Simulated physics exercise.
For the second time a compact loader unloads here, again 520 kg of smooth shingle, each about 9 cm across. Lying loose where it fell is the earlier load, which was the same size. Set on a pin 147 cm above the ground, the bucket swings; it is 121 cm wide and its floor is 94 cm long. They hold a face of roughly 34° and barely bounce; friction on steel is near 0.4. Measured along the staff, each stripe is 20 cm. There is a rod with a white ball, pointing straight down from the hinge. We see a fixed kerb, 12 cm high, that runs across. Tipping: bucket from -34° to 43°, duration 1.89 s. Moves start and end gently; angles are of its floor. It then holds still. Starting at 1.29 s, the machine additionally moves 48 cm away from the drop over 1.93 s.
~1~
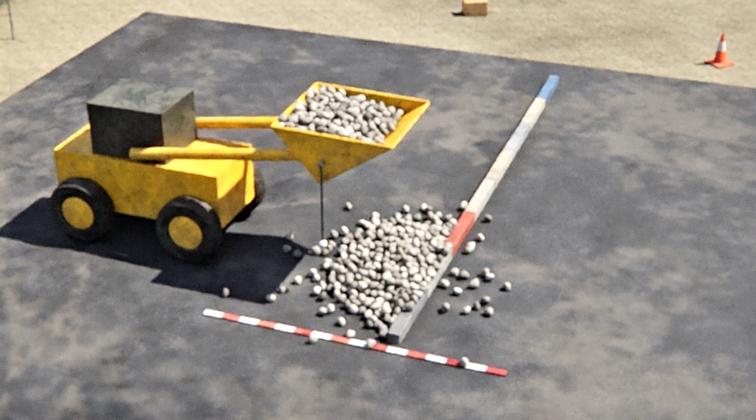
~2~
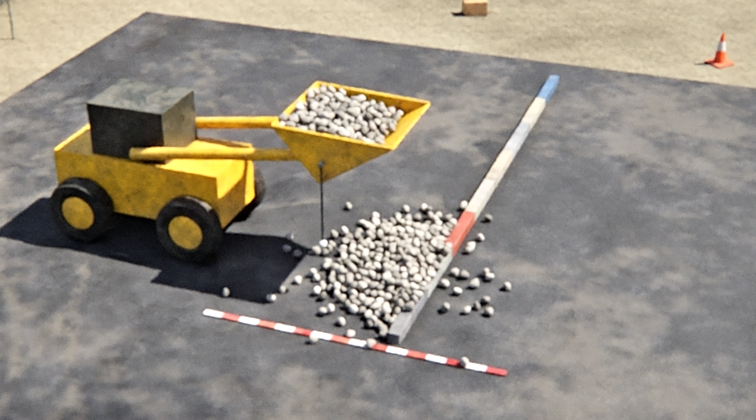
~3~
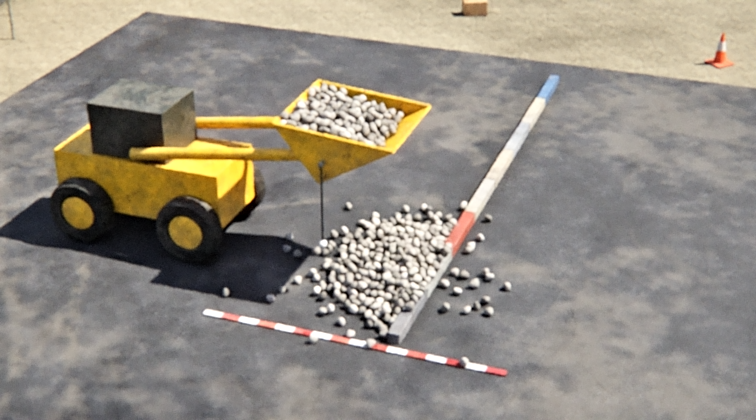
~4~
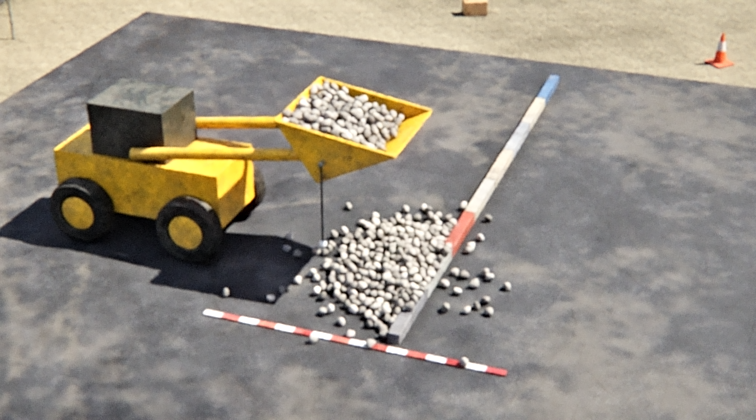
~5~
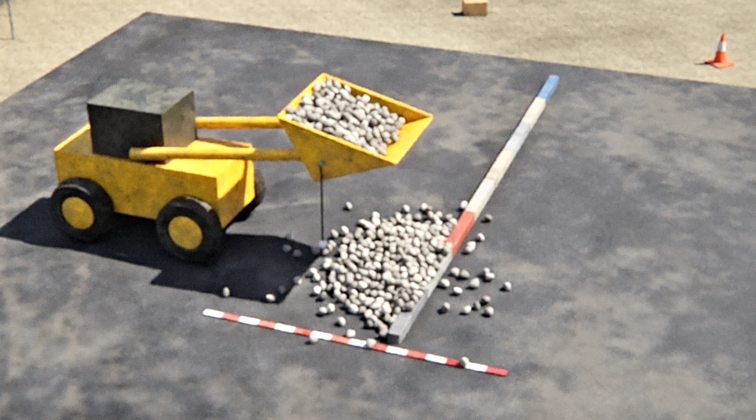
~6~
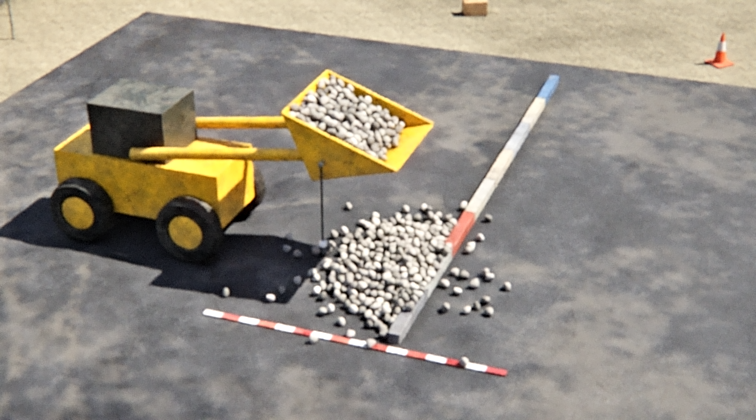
On a dark paved yard, a yellow loader stood still beside a heap of pale stones lying against a striped bar while its raised, stone-filled bucket slowly tilted a little forward, lip dipping.
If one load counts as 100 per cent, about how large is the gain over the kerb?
Around 47 per cent.
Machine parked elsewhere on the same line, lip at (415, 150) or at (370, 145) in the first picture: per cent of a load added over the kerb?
Some 75 percent, and then 25 percent.
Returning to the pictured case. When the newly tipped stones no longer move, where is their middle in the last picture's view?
Their middle rests near (431, 265).
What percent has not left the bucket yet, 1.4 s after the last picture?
Estimate: 10 % remaining inside, roughly.
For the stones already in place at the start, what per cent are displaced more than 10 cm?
About 15 per cent.
Then, 0.8 s after the last picture the floor is at 31°; in per cent of one load, 87 in the bucket, 109 on this side of the kerb, 3 over the kerb; the foremost stones are at (483, 302).
Then, 1.4 s after the last picture the floor is at 43°; in per cent of one load, 9 in the bucket, 162 on this side of the kerb, 29 over the kerb; the foremost stones are at (501, 300).
Then, 3.1 s after the last picture the floor is at 43°; in per cent of one load, 0 in the bucket, 149 on this side of the kerb, 50 over the kerb; the foremost stones are at (633, 307).
Then, 5.9 s after the last picture the floor is at 43°; in per cent of one load, 0 in the bucket, 149 on this side of the kerb, 50 over the kerb; the foremost stones are at (633, 307). Net gain over the kerb, 47.
